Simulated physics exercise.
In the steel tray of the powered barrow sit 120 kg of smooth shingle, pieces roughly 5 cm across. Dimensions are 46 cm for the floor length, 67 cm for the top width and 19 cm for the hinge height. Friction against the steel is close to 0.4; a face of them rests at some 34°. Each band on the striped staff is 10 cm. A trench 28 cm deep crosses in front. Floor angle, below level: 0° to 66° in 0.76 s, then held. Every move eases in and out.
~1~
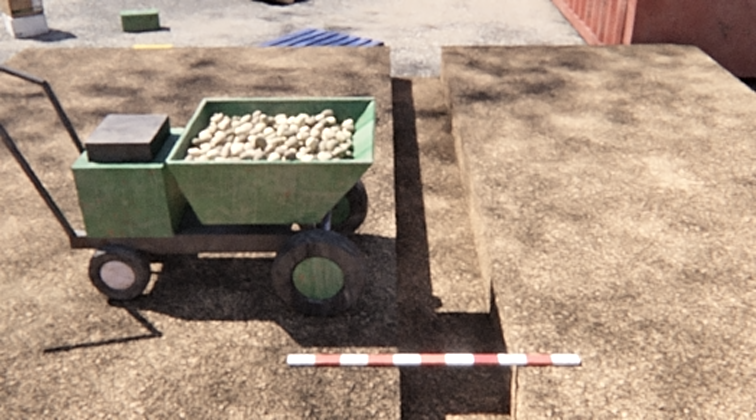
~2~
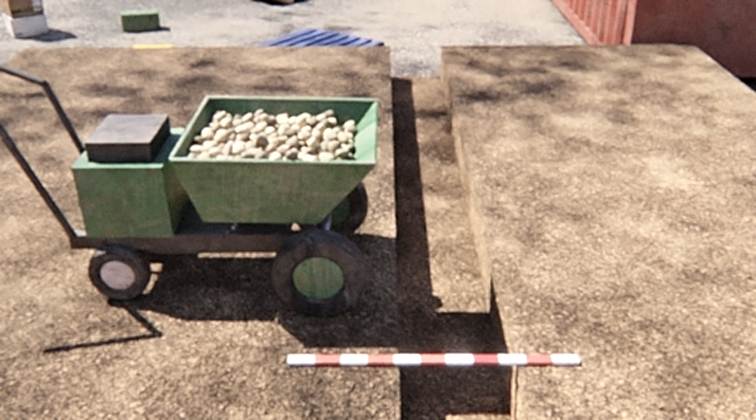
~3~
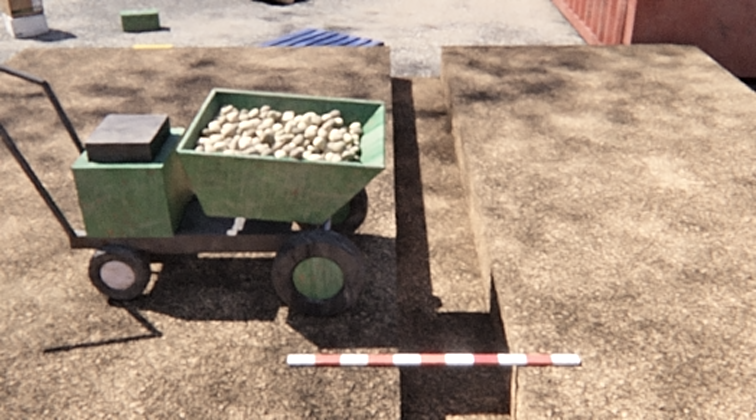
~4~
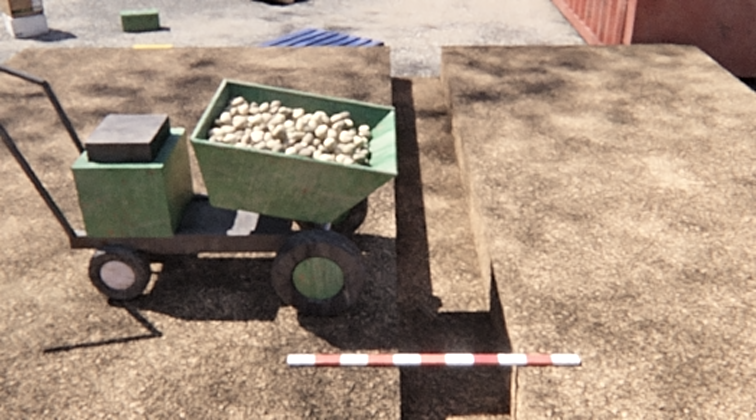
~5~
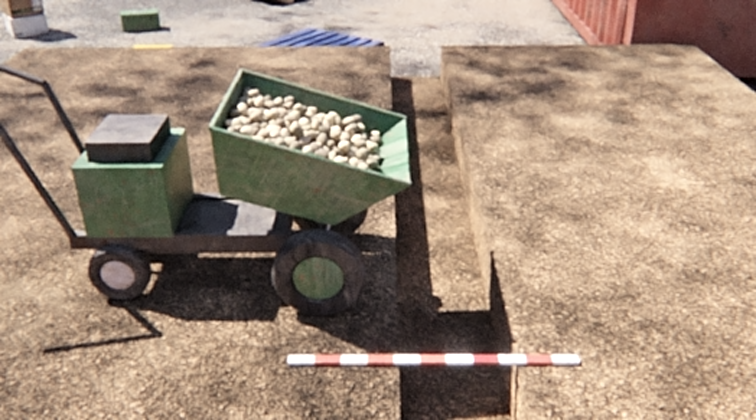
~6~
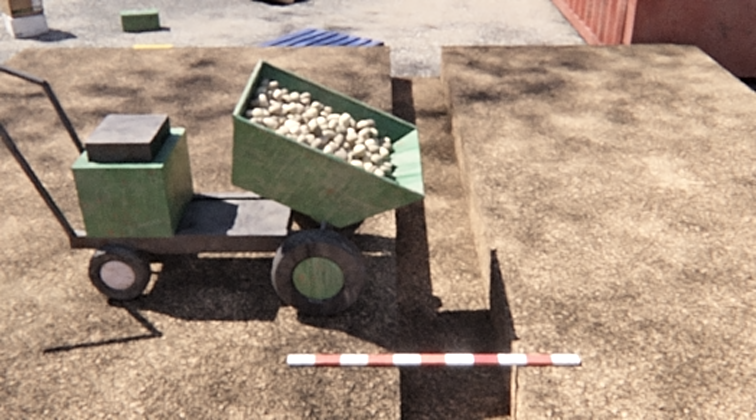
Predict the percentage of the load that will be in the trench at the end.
Predicted: Roughly 60 %.
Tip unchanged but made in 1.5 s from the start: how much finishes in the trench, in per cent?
In that case some 70 per cent.
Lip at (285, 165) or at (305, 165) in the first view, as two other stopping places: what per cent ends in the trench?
About 100 per cent first, then about 100 per cent.
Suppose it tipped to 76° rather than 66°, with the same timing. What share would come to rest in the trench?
It would come to about 65 percent.
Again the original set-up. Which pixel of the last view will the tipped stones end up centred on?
About (486, 300).
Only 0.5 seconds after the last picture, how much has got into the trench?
I'd put it near 20 per cent.
Then, 0.2 s after the last picture the floor is at 56°, 100 % in the tray; the foremost stones are at (435, 208).
Then, 0.5 s after the last picture the floor is at 66°, 74 % in the tray, 18 % in the trench, 8 % past the trench; the foremost stones are at (531, 275).
Then, 0.9 s after the last picture the floor is at 66°, 30 % in the tray, 30 % in the trench, 40 % past the trench; the foremost stones are at (680, 277).
Then, 2.8 s after the last picture the floor is at 66°, 0 % in the tray, 60 % in the trench, 40 % past the trench; the foremost stones are past the picture's edge.
